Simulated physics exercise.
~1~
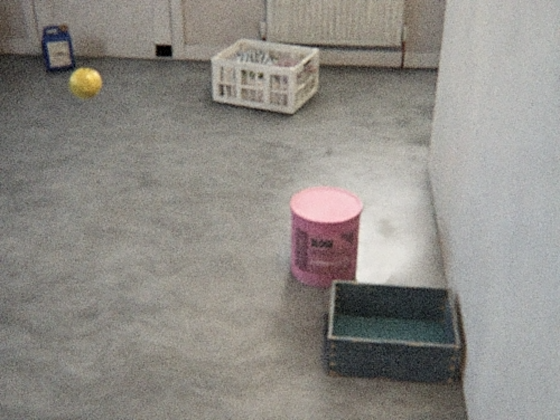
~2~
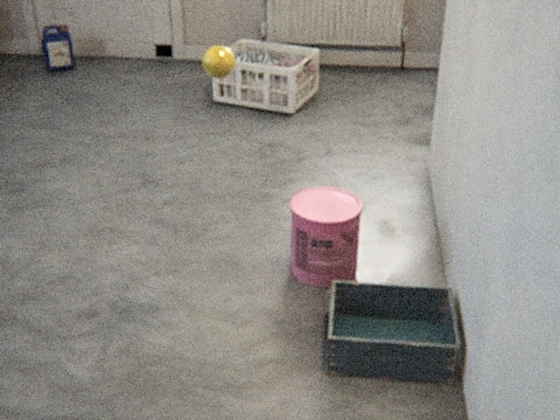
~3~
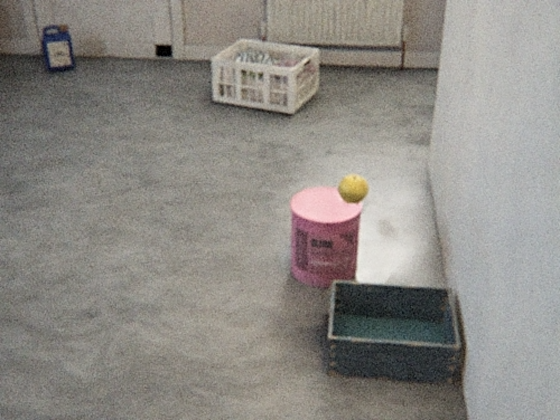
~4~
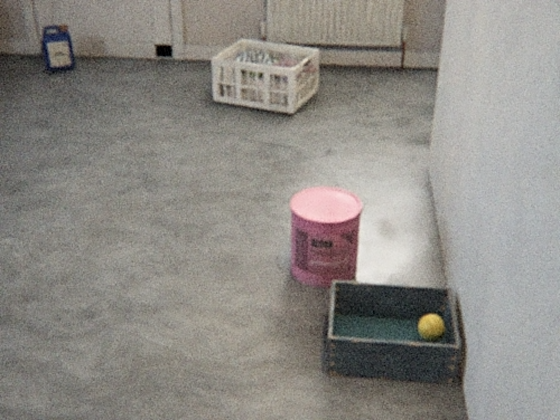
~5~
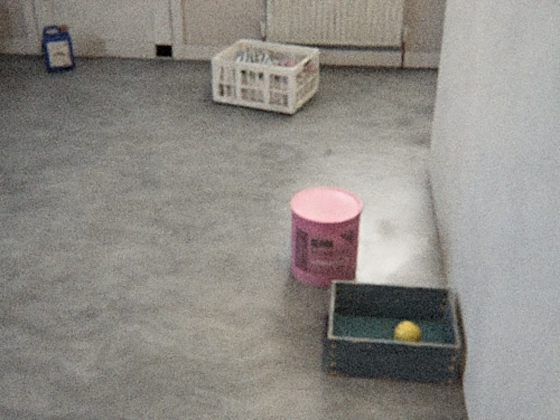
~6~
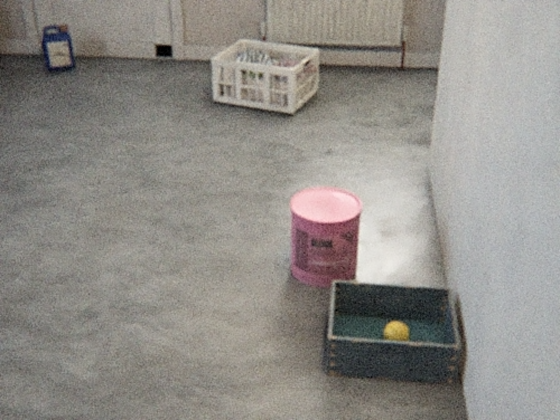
A yellow apple is in the air at the upper left of a room with a grey floor, where a pink pail stands near an open, empty box by the right wall. The apple moves right, passing in front of a white crate near the radiator. It then drops down and to the right, coming past the top of the pail. Next it is inside the box, toward the right side. It shifts a little to the left, then slightly farther left, and stays in the box while the pail remains in place.
